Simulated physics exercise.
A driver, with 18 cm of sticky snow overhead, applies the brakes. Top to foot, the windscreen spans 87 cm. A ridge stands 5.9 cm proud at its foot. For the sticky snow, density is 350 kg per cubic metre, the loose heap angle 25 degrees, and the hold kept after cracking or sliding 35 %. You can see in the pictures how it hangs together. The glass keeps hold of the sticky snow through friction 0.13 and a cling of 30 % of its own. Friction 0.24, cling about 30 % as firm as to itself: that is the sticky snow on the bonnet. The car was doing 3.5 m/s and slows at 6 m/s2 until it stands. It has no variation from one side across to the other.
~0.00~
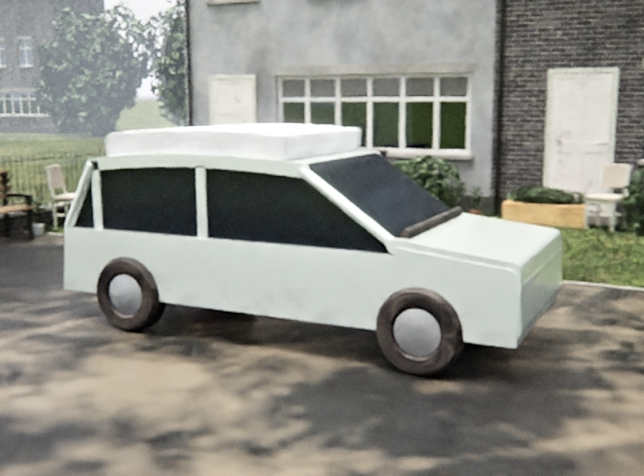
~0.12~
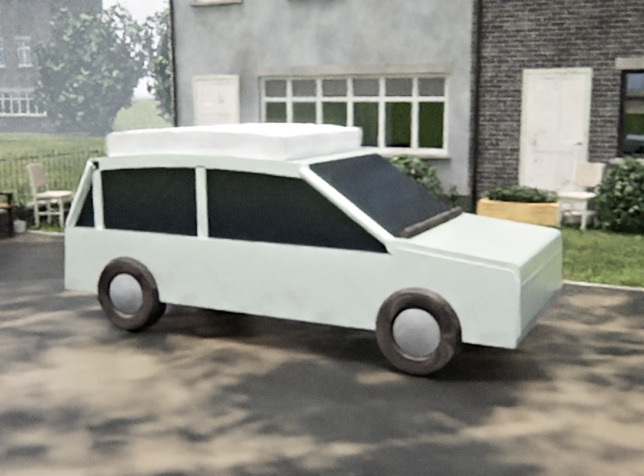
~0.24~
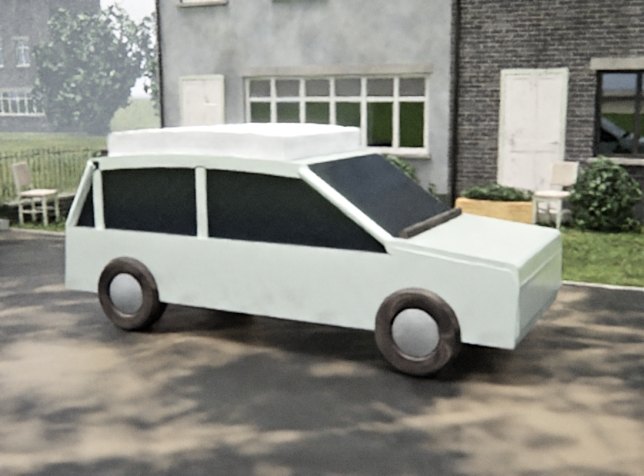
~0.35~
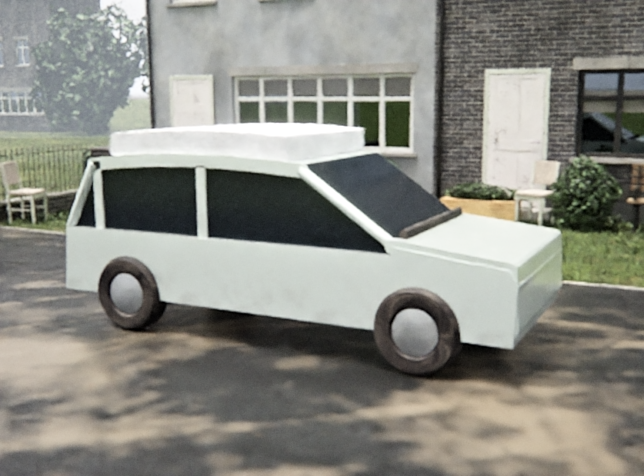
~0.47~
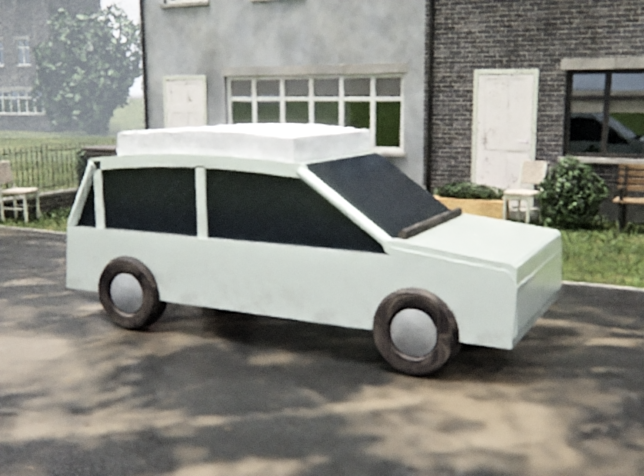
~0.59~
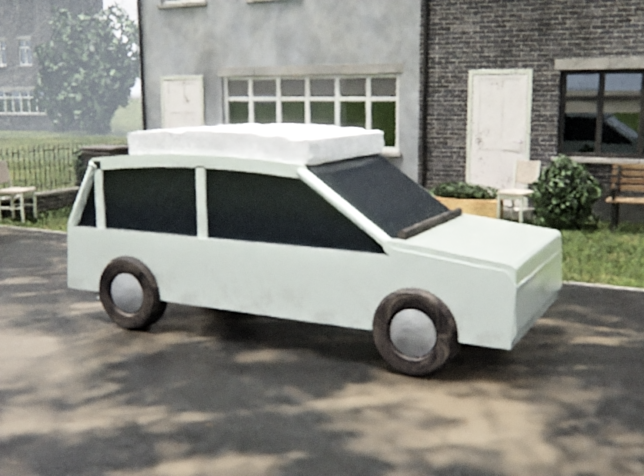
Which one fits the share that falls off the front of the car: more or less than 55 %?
It is less.
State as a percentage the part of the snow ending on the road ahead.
Near 3 %.
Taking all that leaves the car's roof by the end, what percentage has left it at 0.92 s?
About 50 out of 100.
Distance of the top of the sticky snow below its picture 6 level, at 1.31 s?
Roughly 0 cm.
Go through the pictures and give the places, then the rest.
Front end of the sticky snow at (284, 148), in the first picture.
Front end of the sticky snow at (284, 148), in the second picture.
Front end of the sticky snow at (284, 148), its middle shifted 4 mm, in the third picture.
Front end of the sticky snow at (287, 138), its middle shifted 2.9 cm, in the fourth picture.
Front end of the sticky snow at (294, 143), its middle shifted 9.4 cm, in the fifth picture.
Front end of the sticky snow at (308, 143), its middle shifted 21 cm, 3 % of it past the top of the windscreen, in one piece, in the sixth picture.
By 0.92 s, 70 % of the snow is on the roof, 30 % on the glass, none on the bonnet and none has gone off the nose.
By 1.31 s, 49 % of the snow is on the roof, 35 % on the glass, 16 % on the bonnet and none has gone off the nose.
By 1.70 s, 45 % of the snow is on the roof, 31 % on the glass, 21 % on the bonnet and 3 % has gone off the nose.
By 2.08 s, 45 % of the snow is on the roof, 31 % on the glass, 21 % on the bonnet and 3 % has gone off the nose.
By 2.50 s, at the end, 45 % of the snow is on the roof, 31 % on the glass, 21 % on the bonnet and 3 % has gone off the nose.
